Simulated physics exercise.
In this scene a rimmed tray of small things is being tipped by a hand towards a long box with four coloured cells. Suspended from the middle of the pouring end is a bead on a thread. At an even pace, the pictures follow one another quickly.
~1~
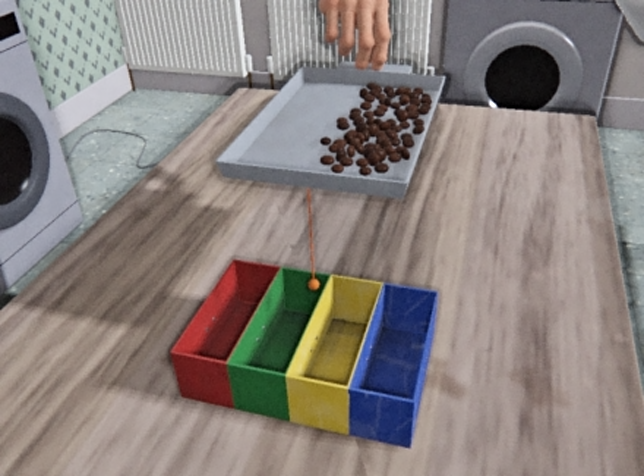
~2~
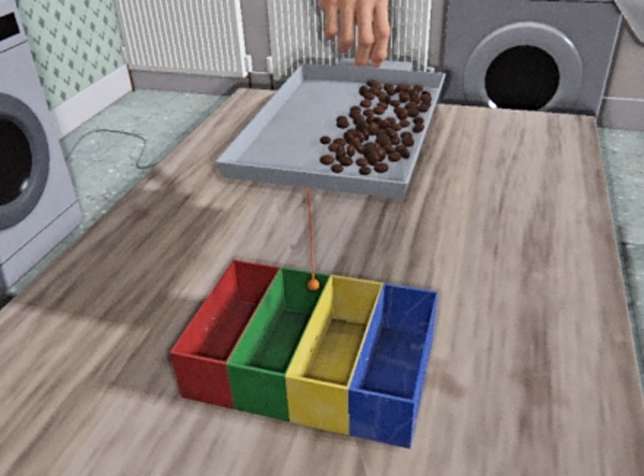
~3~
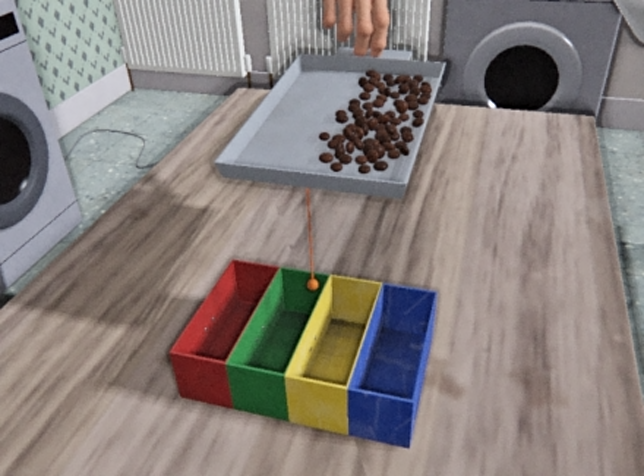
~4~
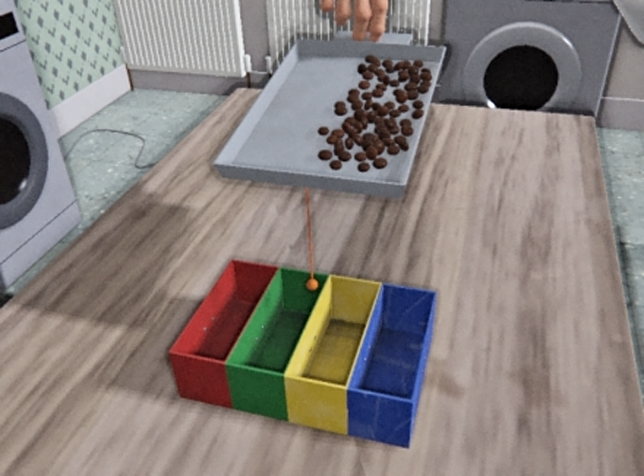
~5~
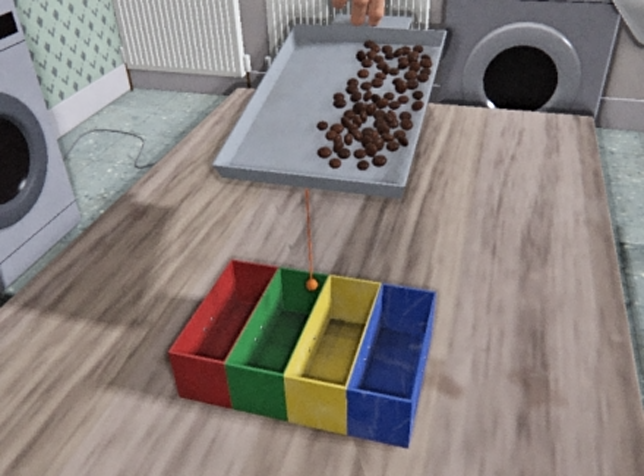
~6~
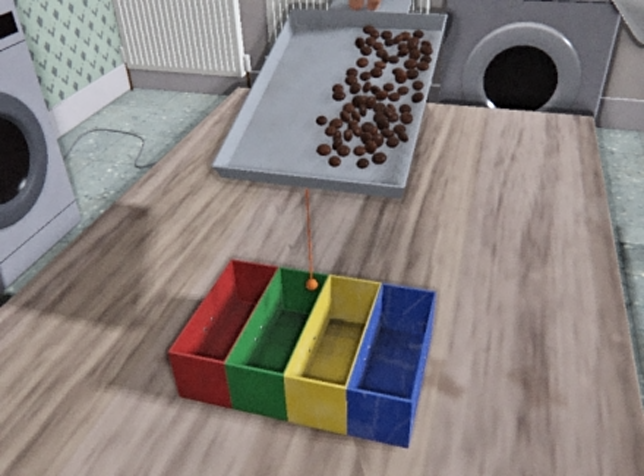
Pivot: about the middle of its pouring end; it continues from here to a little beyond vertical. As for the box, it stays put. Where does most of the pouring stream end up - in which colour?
In the yellow one.
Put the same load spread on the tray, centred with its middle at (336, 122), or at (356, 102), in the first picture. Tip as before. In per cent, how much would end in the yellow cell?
About 20 % and 30 %.
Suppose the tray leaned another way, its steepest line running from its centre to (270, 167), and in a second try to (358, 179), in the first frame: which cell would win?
First: Red. Second: The blue cell.
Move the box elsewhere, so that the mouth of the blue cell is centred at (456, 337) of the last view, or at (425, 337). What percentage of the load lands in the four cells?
In turn about 80 and about 90 percent.
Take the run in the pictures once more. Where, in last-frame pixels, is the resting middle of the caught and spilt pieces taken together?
Roughly pixel (320, 385).
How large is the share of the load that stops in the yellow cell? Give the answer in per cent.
Result: Close to 40 in a hundred.
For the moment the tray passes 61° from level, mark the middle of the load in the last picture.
Near (335, 165).
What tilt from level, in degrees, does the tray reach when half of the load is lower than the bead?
Tilt: Around 100 degrees.
Shortly afterwards, tray tipped steeply; all but a few on the tray; only a few falling or outside the box.
Next, tray tipped right over; near half on the tray; near a quarter in the yellow cell; a little in the blue cell; a little in the green cell; a little in the red cell; a little falling or outside the box.
Some moments later, tray tipped past a quarter turn; near half in the yellow cell; near a quarter in the green cell; near a quarter in the blue cell; a little in the red cell; a little falling or outside the box.
In the end, tray tipped past a quarter turn; near half in the yellow cell; near a quarter in the green cell; near a quarter in the blue cell; a little in the red cell; a little outside the box.
